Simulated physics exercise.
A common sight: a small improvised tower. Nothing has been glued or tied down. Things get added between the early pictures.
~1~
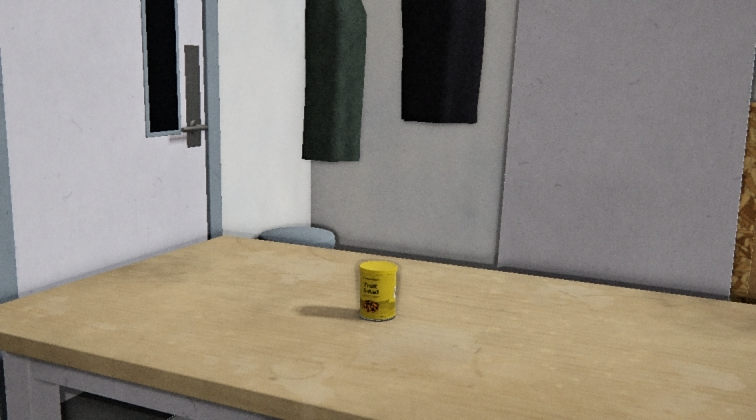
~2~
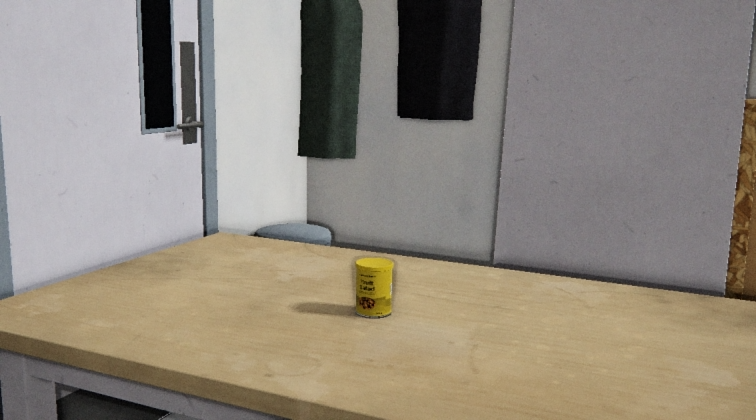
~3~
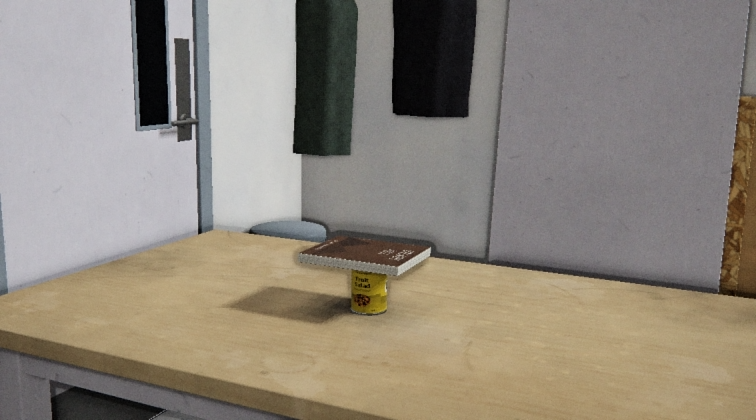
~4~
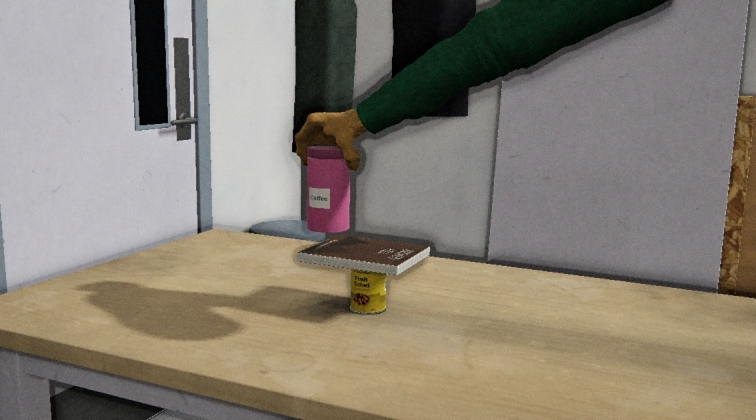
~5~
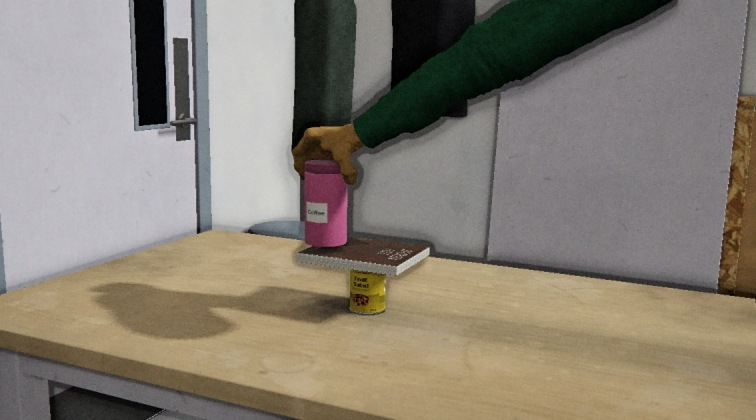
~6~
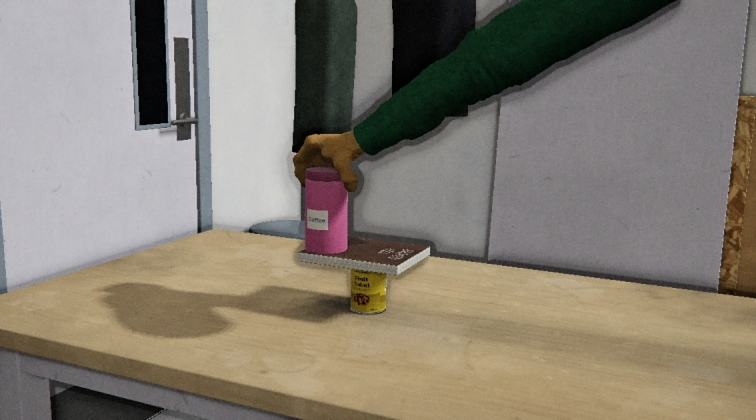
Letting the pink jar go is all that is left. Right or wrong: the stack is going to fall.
Right, it falls.
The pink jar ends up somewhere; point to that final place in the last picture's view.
Around (252, 290).
Then, 0.40 s on from there, pink jar now fallen; brown book turned 57° from how it was put.
Then, 0.60 s on from there, brown book on its side.
In the end, fallen, pink jar and brown book; yellow tin unmoved. At the end, from the last picture's camera, pink jar near (252, 289). The stack gives way.
